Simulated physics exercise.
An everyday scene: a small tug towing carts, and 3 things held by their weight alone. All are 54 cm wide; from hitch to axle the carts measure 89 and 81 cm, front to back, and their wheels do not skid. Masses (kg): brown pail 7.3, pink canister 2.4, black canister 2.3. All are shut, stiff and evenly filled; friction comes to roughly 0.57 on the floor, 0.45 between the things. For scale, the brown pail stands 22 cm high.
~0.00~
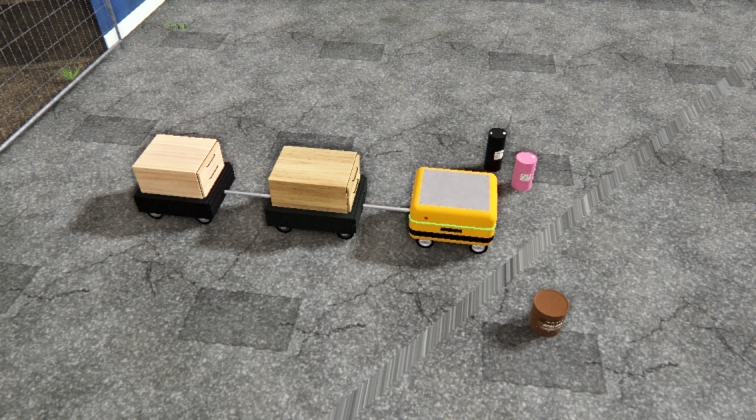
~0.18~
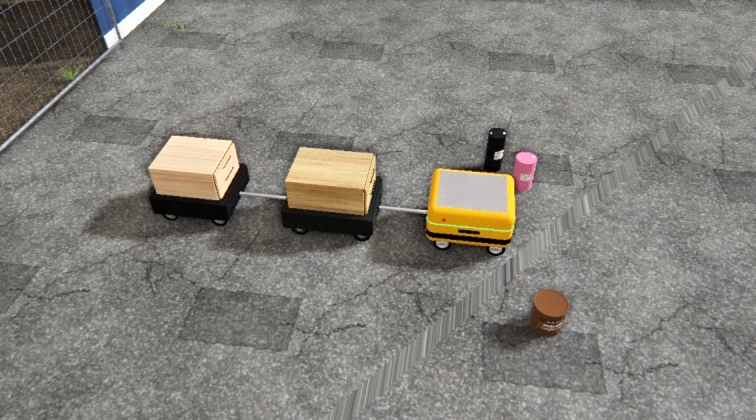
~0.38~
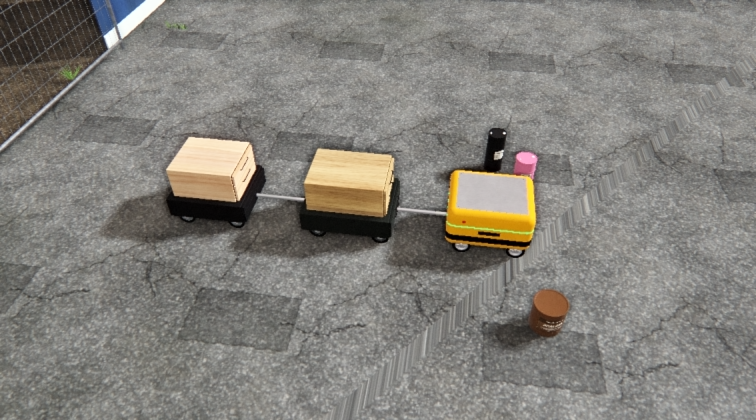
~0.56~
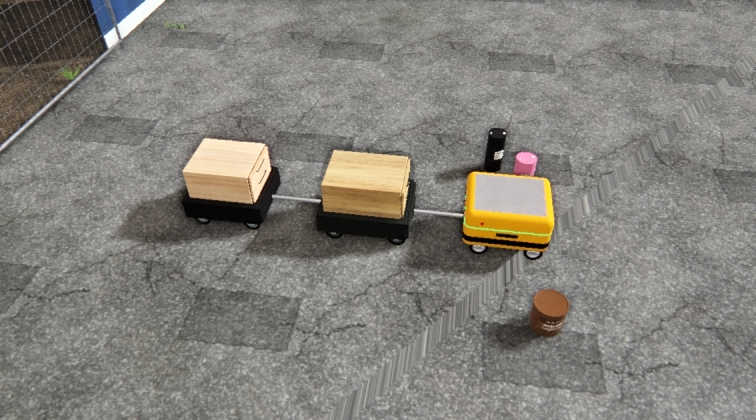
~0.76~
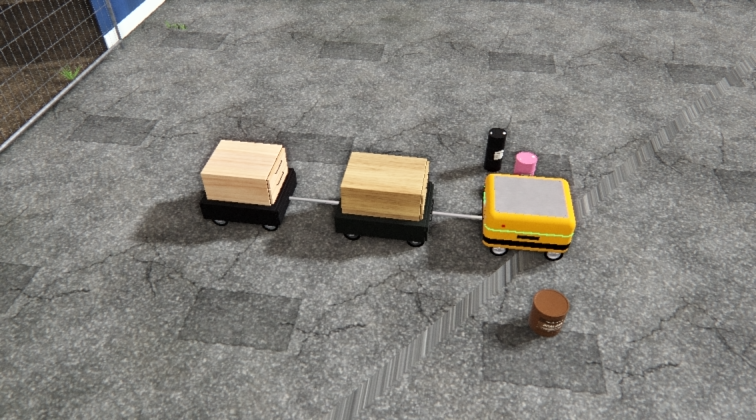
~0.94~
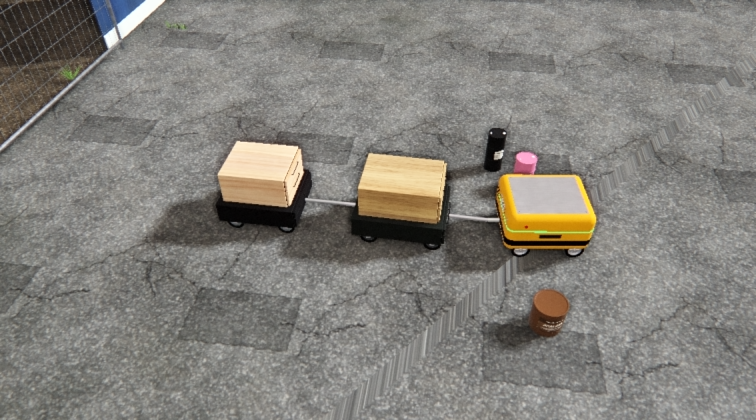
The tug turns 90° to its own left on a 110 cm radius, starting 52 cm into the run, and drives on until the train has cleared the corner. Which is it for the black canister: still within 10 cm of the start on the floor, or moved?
The black canister holds its spot.
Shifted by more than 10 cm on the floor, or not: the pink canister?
The pink canister gets shifted.
By 2.14 s, tug has run 154 cm.
By 3.94 s, tug has run 284 cm; pink canister 2 cm from its spot.
By 5.14 s, tug has run 370 cm; pink canister 64 cm from its spot.
By 6.24 s, tug has run 449 cm; pink canister 134 cm from its spot.
When it is over (7.5 s), not toppled but over 10 cm from the start, pink canister; the other 2 within 10 cm of the start. End places, in pixels of the last picture, black canister near (495, 150).
